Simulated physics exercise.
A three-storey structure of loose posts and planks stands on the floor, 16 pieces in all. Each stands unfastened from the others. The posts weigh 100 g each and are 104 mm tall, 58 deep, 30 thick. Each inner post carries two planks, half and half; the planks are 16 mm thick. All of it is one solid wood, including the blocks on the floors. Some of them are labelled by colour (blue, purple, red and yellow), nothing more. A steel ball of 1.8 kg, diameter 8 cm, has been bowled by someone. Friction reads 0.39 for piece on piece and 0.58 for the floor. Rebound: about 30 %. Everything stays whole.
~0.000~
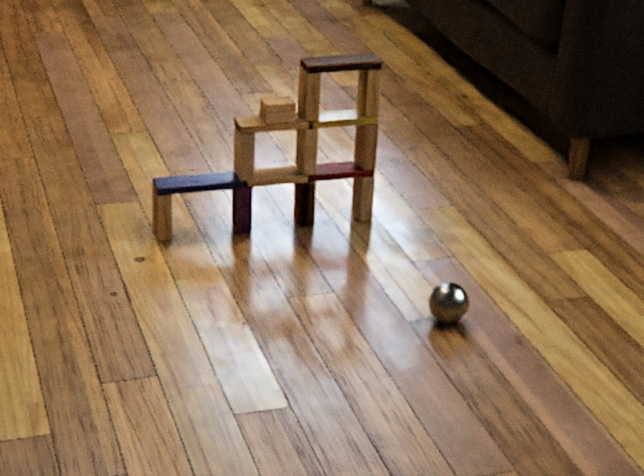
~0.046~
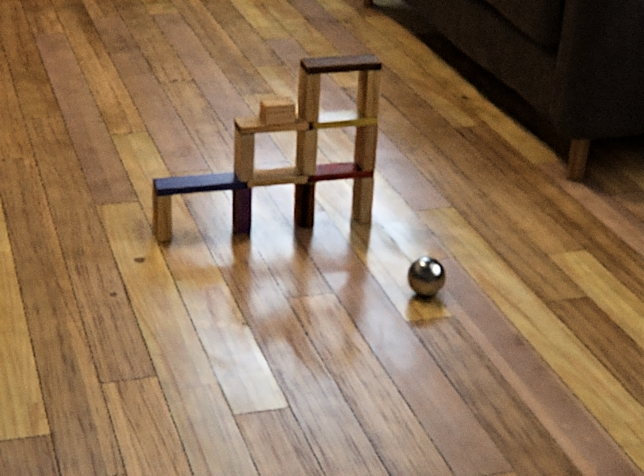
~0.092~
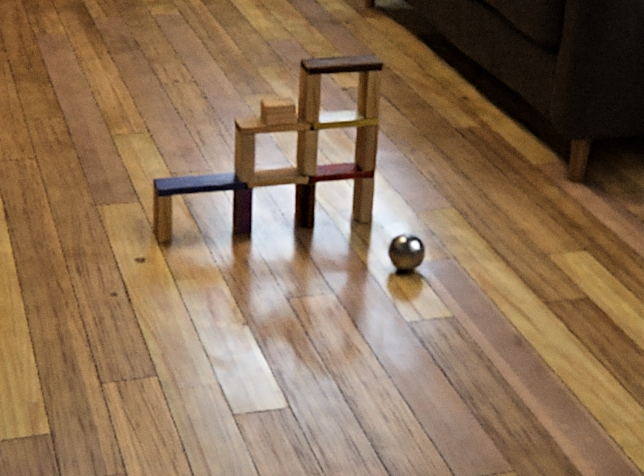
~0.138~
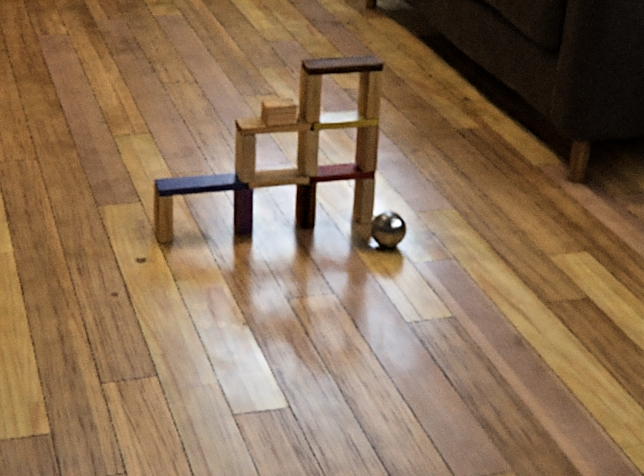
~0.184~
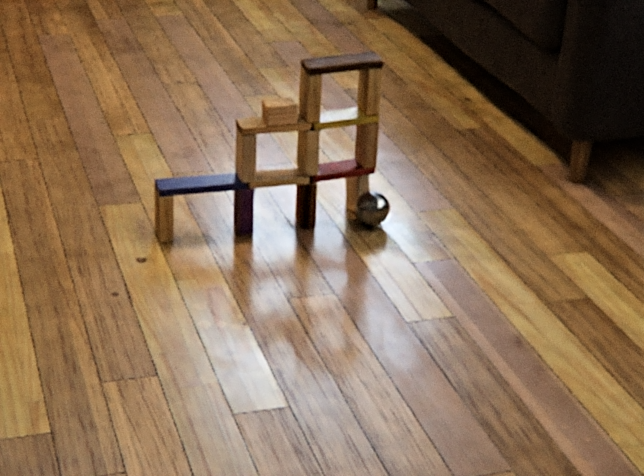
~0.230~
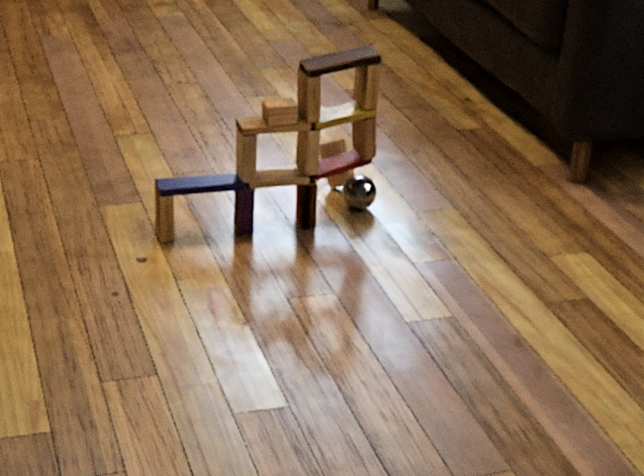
A block structure stands on a wooden floor as a steel ball rolls into its right post, tilting planks.
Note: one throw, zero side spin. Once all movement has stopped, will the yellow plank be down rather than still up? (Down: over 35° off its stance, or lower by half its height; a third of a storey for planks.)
Yes, it ends up out of place.
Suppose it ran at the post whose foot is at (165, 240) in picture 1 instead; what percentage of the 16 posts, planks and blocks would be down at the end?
Under that change the share is 10 in a hundred.
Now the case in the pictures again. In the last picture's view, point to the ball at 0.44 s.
Estimated pixel: About (308, 126).
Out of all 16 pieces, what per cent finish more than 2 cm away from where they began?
45 percent of them have shifted.
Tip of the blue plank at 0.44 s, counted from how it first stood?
Some 0°.
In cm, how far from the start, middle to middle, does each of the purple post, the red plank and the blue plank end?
Shift in cm - purple: 0; red: 15; blue: 0.
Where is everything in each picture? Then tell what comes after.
In the first frame (each place is the centre of the face we see best; the camera moves round a little), ball (449, 303) 40 cm from contact, 2.3 m/s; yellow plank (342, 115); purple post (245, 211); red plank (339, 167); all as stacked.
The second frame shows ball (427, 276) 29 cm from contact, 2.3 m/s; yellow plank (342, 115).
The third frame shows ball (406, 252) 18 cm from contact, 2.3 m/s; yellow plank (342, 116).
The fourth frame shows ball (388, 229) 7 cm from contact, 2.3 m/s; yellow plank (343, 116).
The fifth frame shows ball (373, 208) after contact, 1.9 m/s; yellow plank (343, 114) tilted 3°; red plank (340, 166) moved 8 mm; steepest lean 5°, the post at (351, 189); 6 have shifted.
The sixth frame shows ball (359, 192) after contact, 1.9 m/s; yellow plank (341, 111) tilted 8°; red plank (337, 161) tilted 5°; blue plank (201, 181); 7 have shifted.
By 0.32 s, ball still moving; 2 of the 16 pieces down; yellow plank tilted 13°; red plank tilted 25°, 33 mm lower.
By 0.44 s, ball still moving; 6 of the 16 pieces down; yellow plank on its side; red plank tilted 18°, 8 cm lower.
By 0.70 s, ball still moving; 6 of the 16 pieces down; yellow plank on its side.
When it is over (1.3 s), ball rolling away; 6 of the 16 pieces down; yellow plank on its side; purple post unmoved; red plank 10 cm lower. In pixels of the last frame, middles, yellow plank near (317, 207), purple post near (244, 207).
